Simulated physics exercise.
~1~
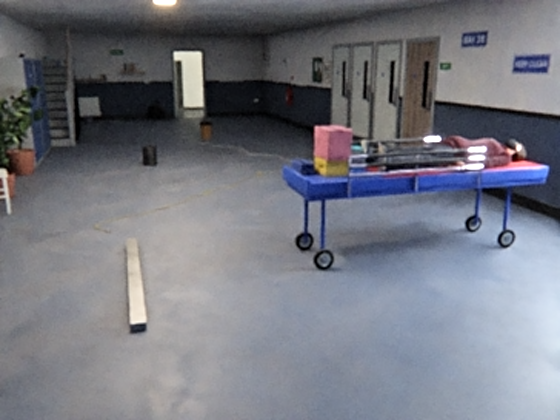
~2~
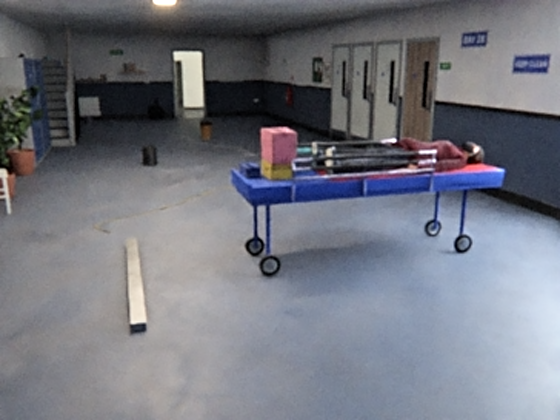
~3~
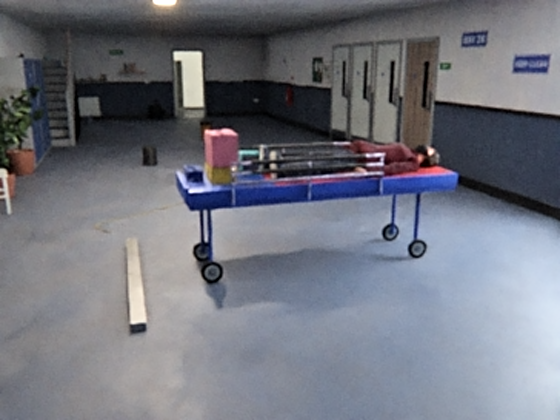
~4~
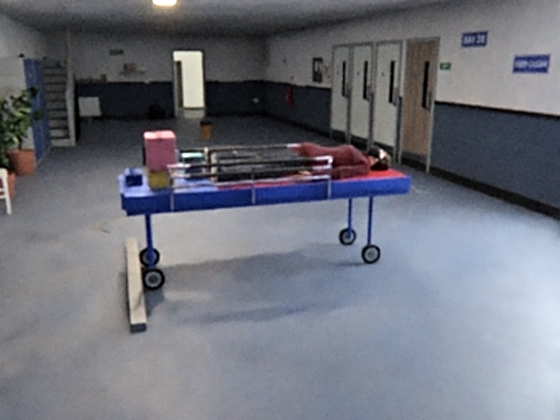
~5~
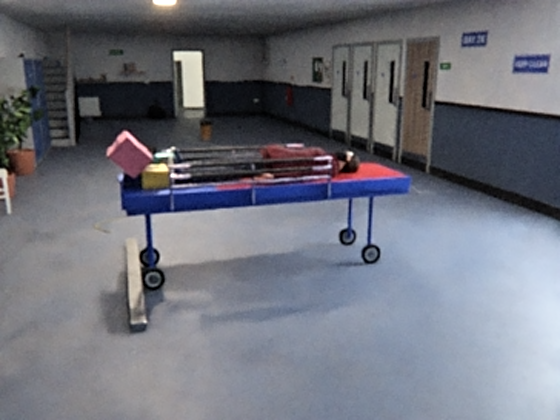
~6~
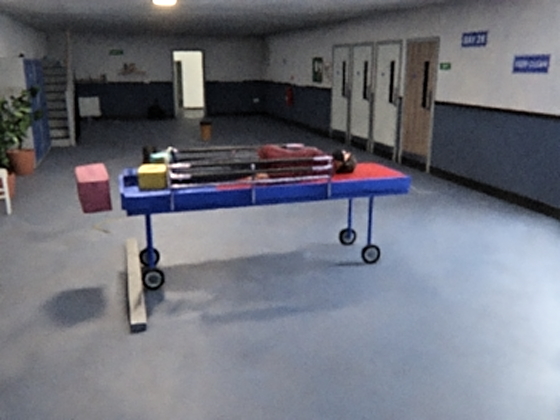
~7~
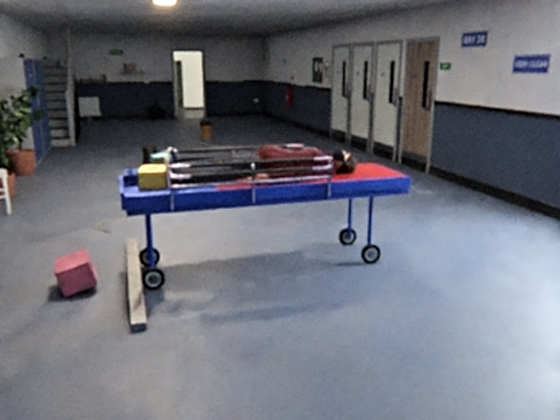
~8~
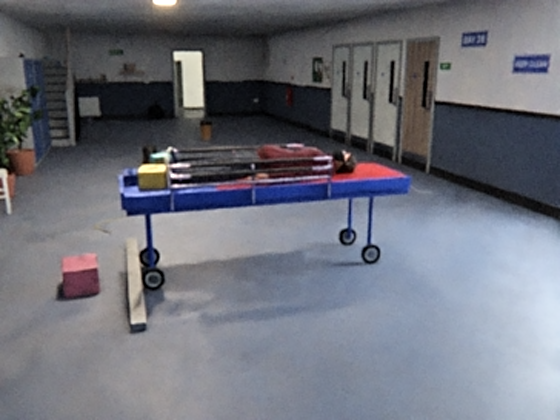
At the start, a blue wheeled stretcher stands right of centre in a large room, carrying a person lying on their back with long dark poles, a pink block-shaped bag and a yellow case near the left end. The stretcher rolls left across the grey floor towards a long raised bar. It stops abruptly at the bar and stays flat. The pink bag tips over the left end, turns as it falls and lands on the floor, where it settles on its side. The person, the yellow case and the other things remain on the still stretcher.
